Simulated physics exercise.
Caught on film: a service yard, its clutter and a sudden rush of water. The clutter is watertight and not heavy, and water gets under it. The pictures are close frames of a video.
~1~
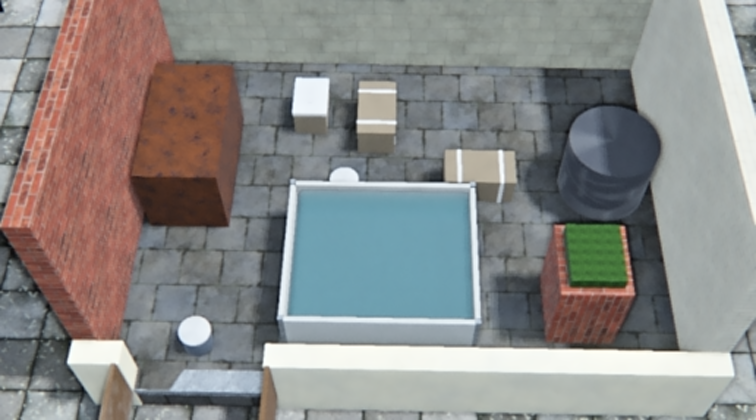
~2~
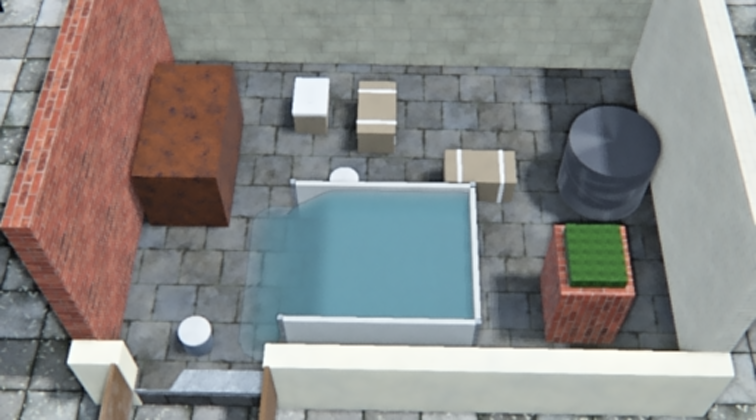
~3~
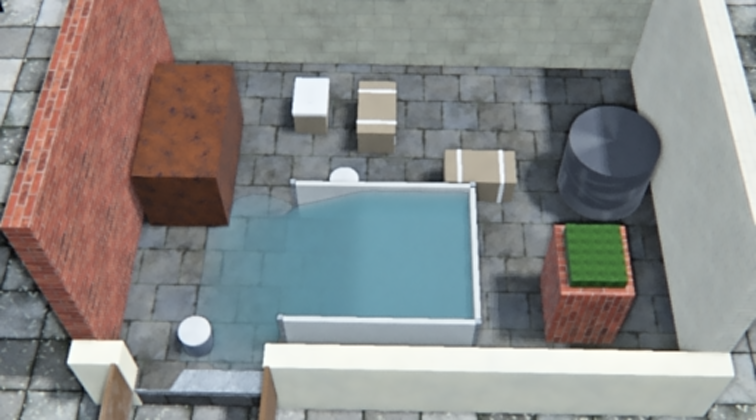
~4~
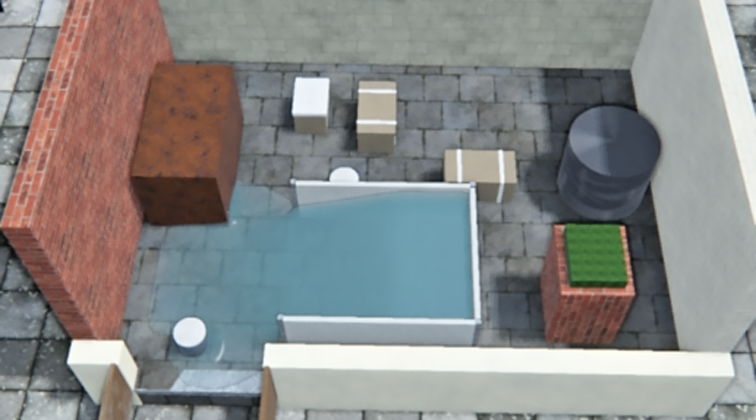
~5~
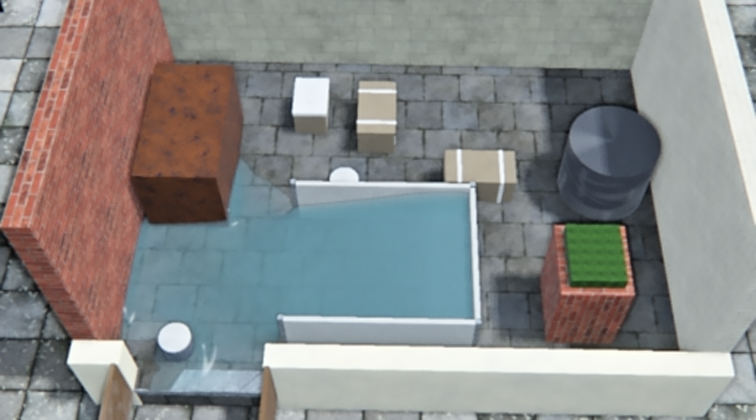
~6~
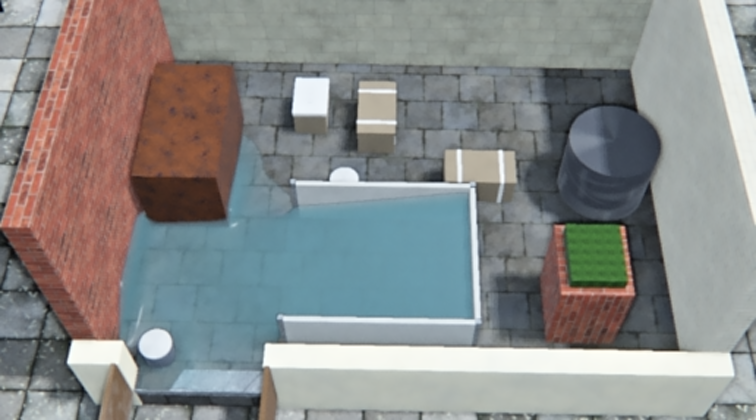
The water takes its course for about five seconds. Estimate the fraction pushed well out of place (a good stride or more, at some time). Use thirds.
Share: Between one and two thirds.
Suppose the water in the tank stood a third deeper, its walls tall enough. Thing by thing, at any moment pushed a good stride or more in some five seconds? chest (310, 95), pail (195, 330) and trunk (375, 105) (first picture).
In turn: Pushed that far, pushed that far, yes.
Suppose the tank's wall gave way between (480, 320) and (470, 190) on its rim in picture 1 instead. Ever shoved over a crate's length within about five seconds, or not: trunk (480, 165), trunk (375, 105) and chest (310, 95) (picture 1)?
In turn: Yes, never so far, short of that.
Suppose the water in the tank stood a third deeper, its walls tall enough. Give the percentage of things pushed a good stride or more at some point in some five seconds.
Some 60 per cent.
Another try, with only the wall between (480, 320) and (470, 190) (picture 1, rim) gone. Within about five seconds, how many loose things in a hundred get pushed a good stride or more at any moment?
Close to 20 %.
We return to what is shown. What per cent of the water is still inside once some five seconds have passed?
Roughly 60 per cent.
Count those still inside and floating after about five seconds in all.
0 of them.
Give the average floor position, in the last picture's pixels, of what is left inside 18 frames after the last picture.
Roughly at (401, 149).
A moment on, 1 of 5 are well off their spots; 1 afloat.
Next, 1 of 5 are well off their spots; 0 afloat.
Later, 2 of 5 are well off their spots; 0 afloat.
In the end, 3 of 5 are well off their spots, and 3 have been at some point; 0 afloat.
